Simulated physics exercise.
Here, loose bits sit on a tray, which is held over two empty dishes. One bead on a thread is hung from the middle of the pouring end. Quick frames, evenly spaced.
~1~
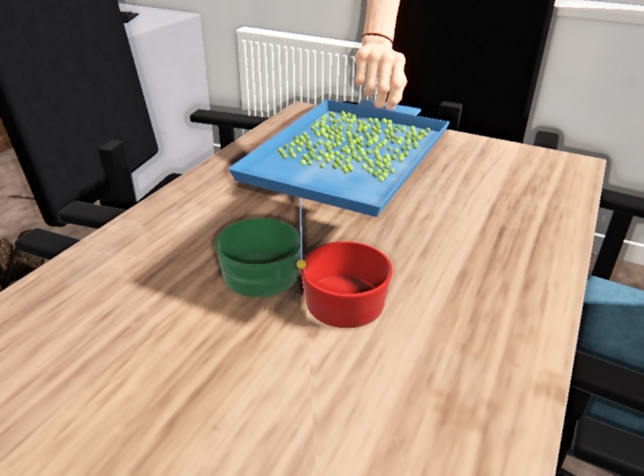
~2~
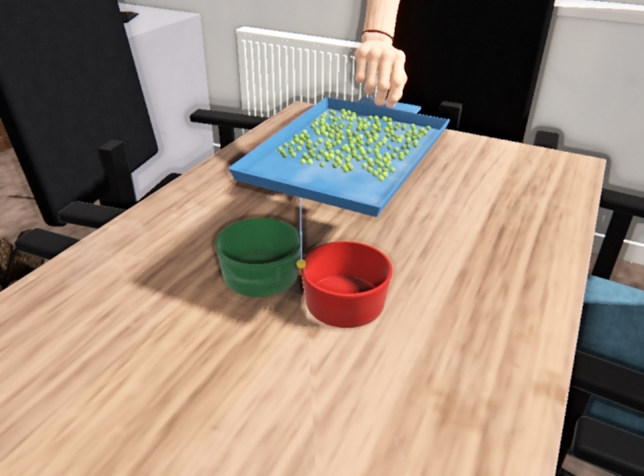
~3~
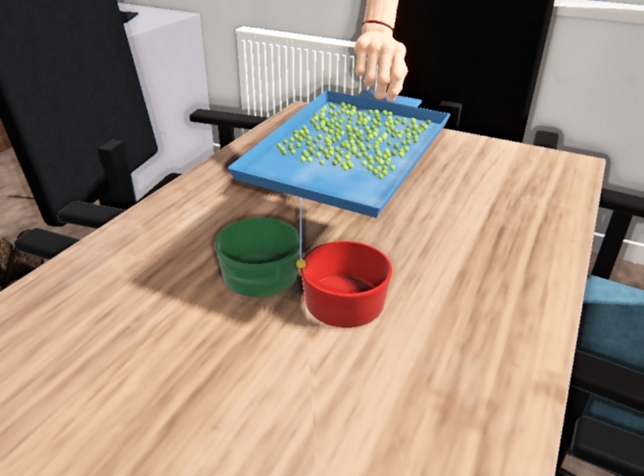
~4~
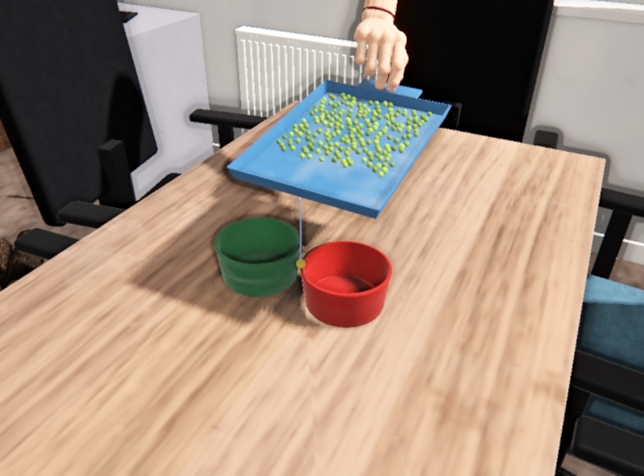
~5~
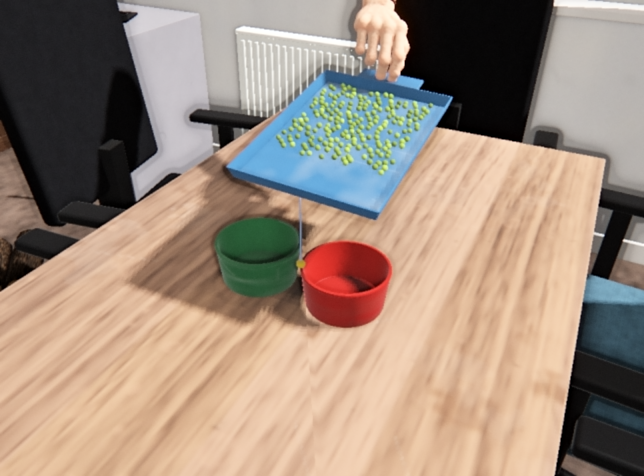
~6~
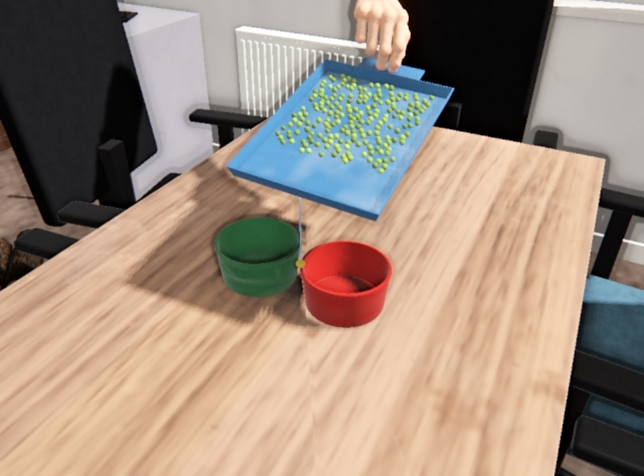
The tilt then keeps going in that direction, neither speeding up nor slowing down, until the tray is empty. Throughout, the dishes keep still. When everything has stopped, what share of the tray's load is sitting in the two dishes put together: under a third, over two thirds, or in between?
Under a third.
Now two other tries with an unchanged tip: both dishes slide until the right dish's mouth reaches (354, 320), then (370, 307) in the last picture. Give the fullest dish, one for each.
So at the first spot it's the one placed on the right, and at the second spot it's the one placed on the right.
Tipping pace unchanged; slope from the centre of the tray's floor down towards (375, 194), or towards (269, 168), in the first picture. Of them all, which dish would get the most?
Result 1: The right-hand one; result 2: The left-hand one.
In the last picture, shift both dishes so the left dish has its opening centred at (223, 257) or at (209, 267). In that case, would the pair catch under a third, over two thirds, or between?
The two tries give, in order: The middle third; between a third and two thirds.
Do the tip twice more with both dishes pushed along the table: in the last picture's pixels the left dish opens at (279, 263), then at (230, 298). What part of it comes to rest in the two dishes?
Approximately 70 percent, followed by approximately 30 percent.
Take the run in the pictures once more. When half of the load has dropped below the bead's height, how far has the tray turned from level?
About 95 degrees.
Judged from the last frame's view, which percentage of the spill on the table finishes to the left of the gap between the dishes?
That's roughly 20 per cent of the pieces.
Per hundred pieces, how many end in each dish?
Final split: Left dish some 0 per cent, right dish some 0 per cent.
Soon after the last picture, tray tipped steeply; most on the tray; a small part outside both; a small part in the air.
A little later, tray tipped right over; about a quarter on the tray; a stray few in the right dish; about half outside both; about a quarter in the air.
Later still, tray tipped past a quarter turn; a stray few in the right dish; nearly all outside both.
At rest, tray tipped past a quarter turn; a stray few in the right dish; none in the left dish; nearly all outside both.
